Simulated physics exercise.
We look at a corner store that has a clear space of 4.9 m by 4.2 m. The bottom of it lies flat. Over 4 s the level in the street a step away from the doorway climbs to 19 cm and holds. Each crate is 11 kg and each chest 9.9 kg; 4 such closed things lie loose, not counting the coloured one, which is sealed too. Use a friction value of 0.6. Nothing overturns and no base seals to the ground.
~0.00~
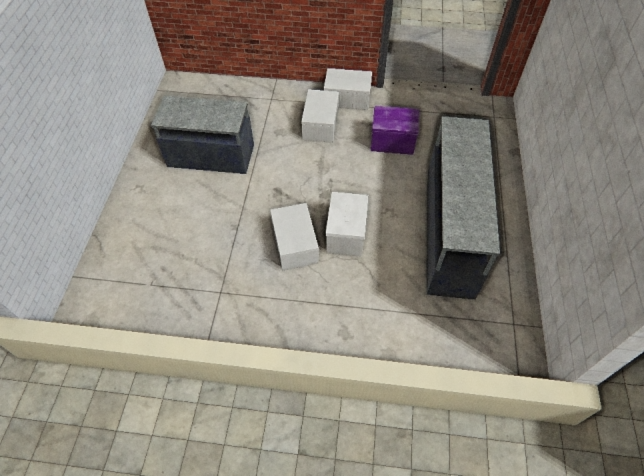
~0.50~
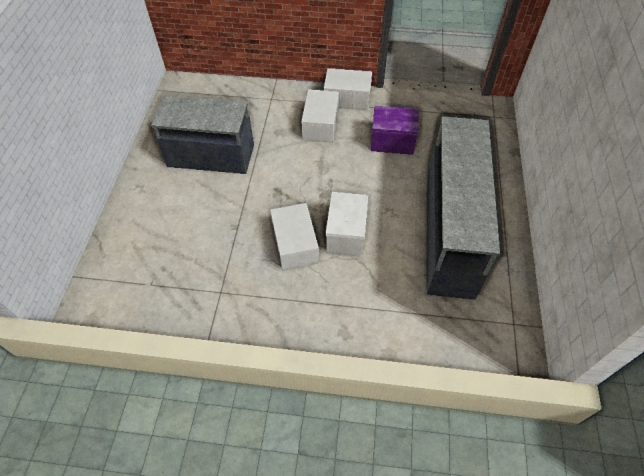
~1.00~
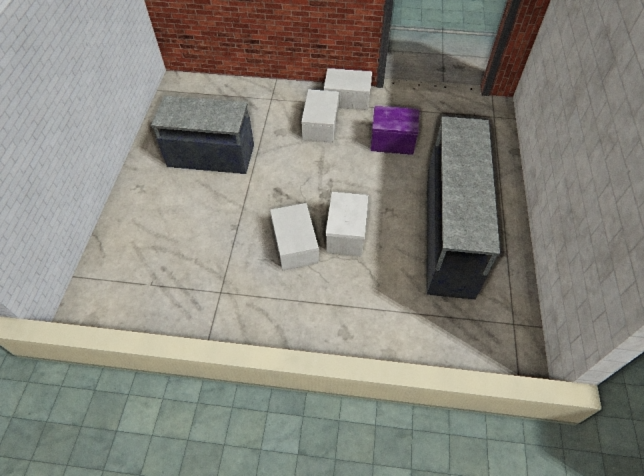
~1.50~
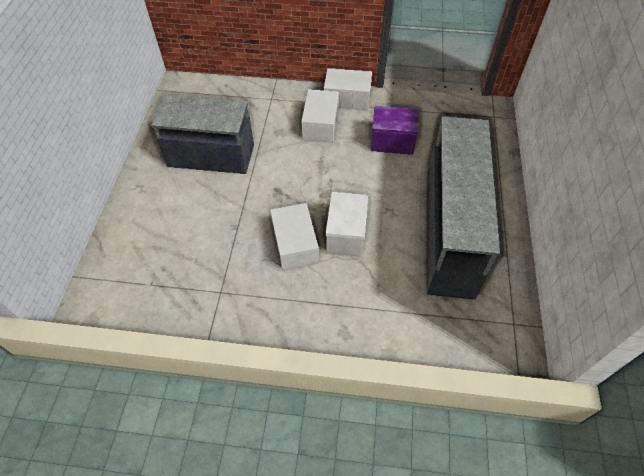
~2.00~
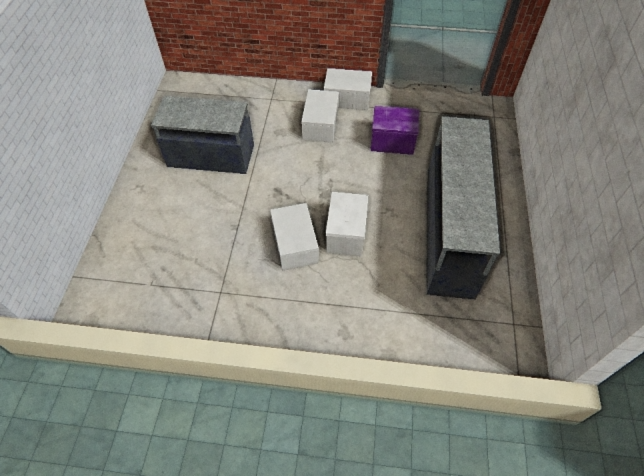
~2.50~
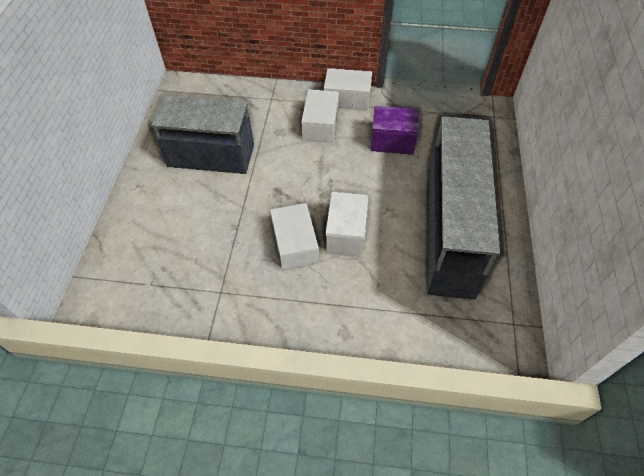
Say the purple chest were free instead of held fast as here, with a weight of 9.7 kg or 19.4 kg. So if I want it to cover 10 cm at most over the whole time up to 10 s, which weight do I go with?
Going by the pictures, it is pinned by neither mass.
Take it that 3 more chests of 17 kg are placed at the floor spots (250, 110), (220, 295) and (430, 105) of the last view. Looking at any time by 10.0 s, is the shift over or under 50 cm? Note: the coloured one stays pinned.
Listed in turn, they go beneath the bar, beneath the bar, over the bar.
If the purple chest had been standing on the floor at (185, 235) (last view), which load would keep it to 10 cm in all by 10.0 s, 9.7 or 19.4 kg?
Well, any option works.
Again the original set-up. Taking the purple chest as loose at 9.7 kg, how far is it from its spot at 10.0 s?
250 cm.
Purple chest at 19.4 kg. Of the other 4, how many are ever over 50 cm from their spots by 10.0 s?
Result: 1.
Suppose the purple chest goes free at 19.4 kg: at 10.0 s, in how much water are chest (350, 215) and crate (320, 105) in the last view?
About 4 and 3 cm.
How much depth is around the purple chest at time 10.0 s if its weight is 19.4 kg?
6 cm, roughly.
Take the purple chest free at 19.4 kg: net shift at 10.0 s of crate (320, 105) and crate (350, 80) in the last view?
In that order: 60 cm, 0 cm.
After 3.5 s the purple chest would be 0 cm from its start with 9.7 kg and 0 cm from its start with 19.4 kg; 3 cm of water round it then.
After 4.5 s the purple chest would be 51 cm from its start with 9.7 kg and 6 cm from its start with 19.4 kg; 5 cm of water round it then.
After 7.0 s the purple chest would be 165 cm from its start with 9.7 kg and 99 cm from its start with 19.4 kg; 6 cm of water round it then.
After 10.0 s the purple chest would be 269 cm from its start with 9.7 kg and 114 cm from its start with 19.4 kg; 6 cm of water round it then.
